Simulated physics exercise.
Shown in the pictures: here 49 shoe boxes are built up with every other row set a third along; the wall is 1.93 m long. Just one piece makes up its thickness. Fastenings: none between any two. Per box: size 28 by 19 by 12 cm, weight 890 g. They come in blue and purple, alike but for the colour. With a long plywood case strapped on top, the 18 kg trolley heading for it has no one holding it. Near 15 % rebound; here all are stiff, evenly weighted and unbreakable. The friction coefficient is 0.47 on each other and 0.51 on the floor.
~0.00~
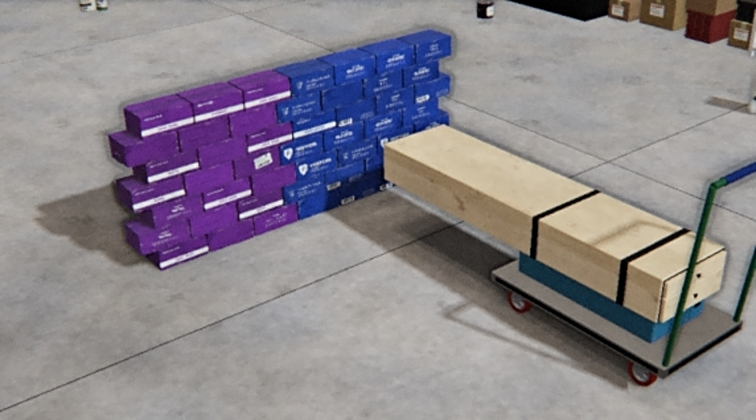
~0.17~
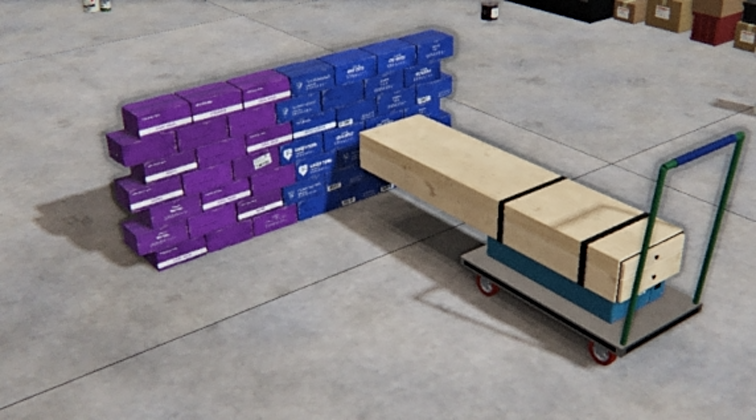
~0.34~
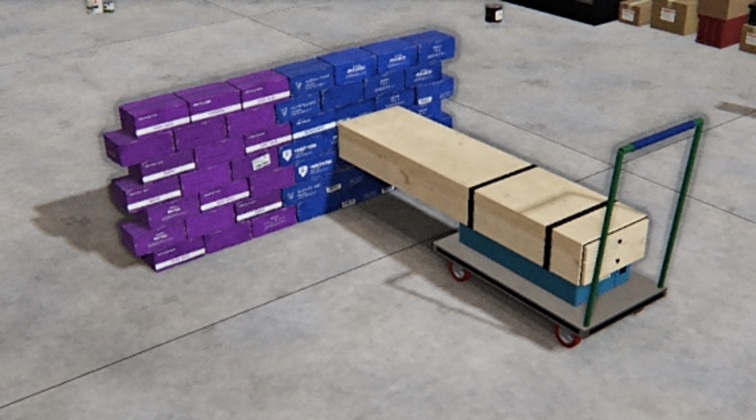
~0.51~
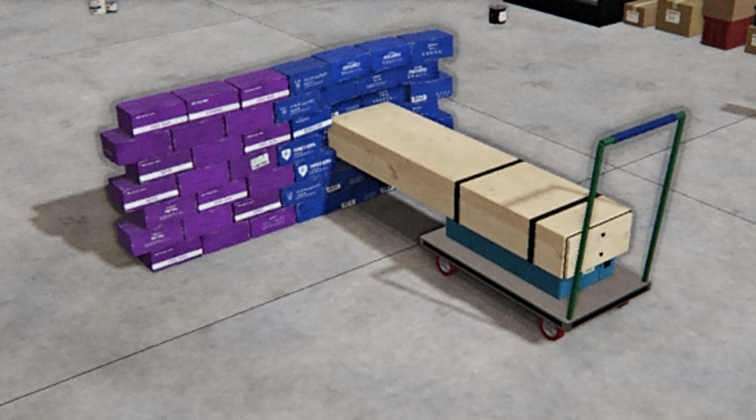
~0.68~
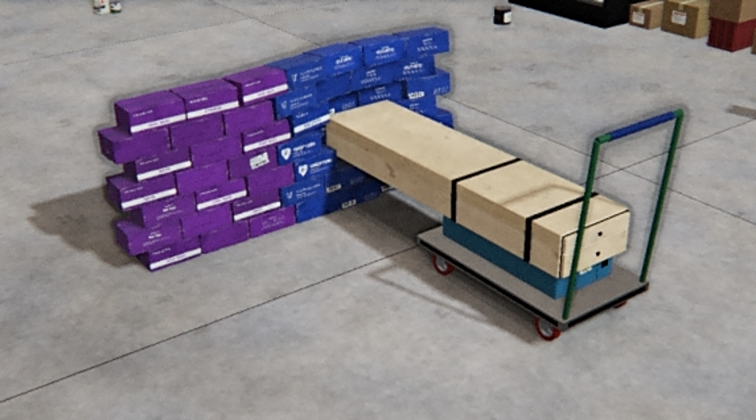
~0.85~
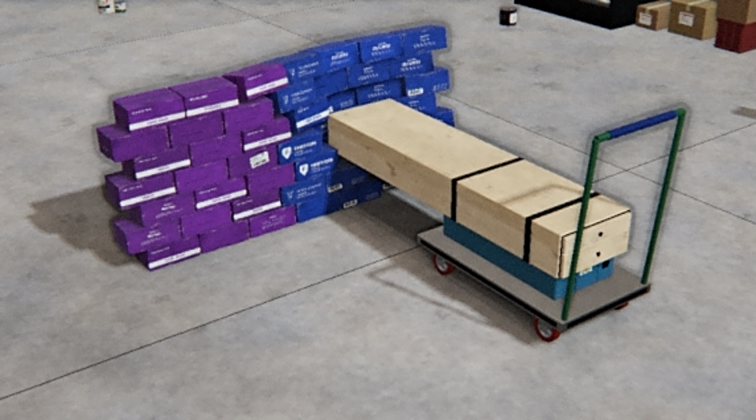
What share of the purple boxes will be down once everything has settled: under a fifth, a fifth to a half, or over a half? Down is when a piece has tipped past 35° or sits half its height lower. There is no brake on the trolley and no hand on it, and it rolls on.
Under a fifth.
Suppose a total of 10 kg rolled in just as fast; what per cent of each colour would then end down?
You'd get blue 0 and purple 0 percent.
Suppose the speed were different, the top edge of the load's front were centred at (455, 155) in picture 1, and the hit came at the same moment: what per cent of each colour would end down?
Blue 40%, purple 0%.
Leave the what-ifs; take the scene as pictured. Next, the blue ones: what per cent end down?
The blue group finishes with 80% down.
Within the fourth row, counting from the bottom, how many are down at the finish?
Row tally: 3.
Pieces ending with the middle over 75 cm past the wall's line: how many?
Estimate: Some 12.
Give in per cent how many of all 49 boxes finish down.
It works out at roughly 45 per cent.
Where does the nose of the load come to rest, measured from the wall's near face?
I'd say around 15 cm, more or less.
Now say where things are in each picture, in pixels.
In the first picture (pixels give the middle of a visible side; the camera moves round a little), load (391, 158) 40 cm short of the wall; top purple box (168, 122); top blue box (396, 60); none has stirred.
Load (366, 146) 18 cm short of the wall; top purple box (166, 121), in the second picture.
Load (344, 136) 24 mm into the wall's line; top purple box (163, 121); movement in 6 of them, in the third picture.
Load (333, 131) 12 cm into the wall's line; top purple box (160, 120); top blue box (392, 58) 56 mm from its place; movement in 19 of them, in the fourth picture.
Load (332, 130) 14 cm into the wall's line; top purple box (158, 118); top blue box (386, 52) 7° from how it stood; movement in 22 of them, in the fifth picture.
Load (334, 128) 15 cm into the wall's line; top purple box (157, 116); top blue box (382, 49) 10° from how it stood; steepest lean 10°, the box at (340, 58); movement in 22 of them, in the sixth picture.
After 1.10 s, load 15 cm past the wall's line, stopped; none of the 21 purple boxes down (0 of 49 in all colours); top purple box unmoved; top blue box 19° from how it stood.
After 1.32 s, load 15 cm past the wall's line, stopped; none of the 21 purple boxes down (19 of 49 in all colours); top purple box unmoved; top blue box 35° from how it stood, 11 cm lower.
After 1.54 s, load 15 cm past the wall's line, stopped; 1 of the 21 purple boxes down (22 of 49 in all colours); top purple box unmoved; top blue box 52° from how it stood, 48 cm lower.
After 1.86 s, load 15 cm past the wall's line, stopped; 1 of the 21 purple boxes down (22 of 49 in all colours); top purple box unmoved; top blue box upside down.
In the end (2.8 s), load 15 cm past the wall's line, stopped; 1 of the 21 purple boxes down (22 of 49 in all colours); top purple box unmoved; top blue box upside down. That is 5 per cent. From the last view, middles, top purple box near (149, 110), top blue box near (234, 101).
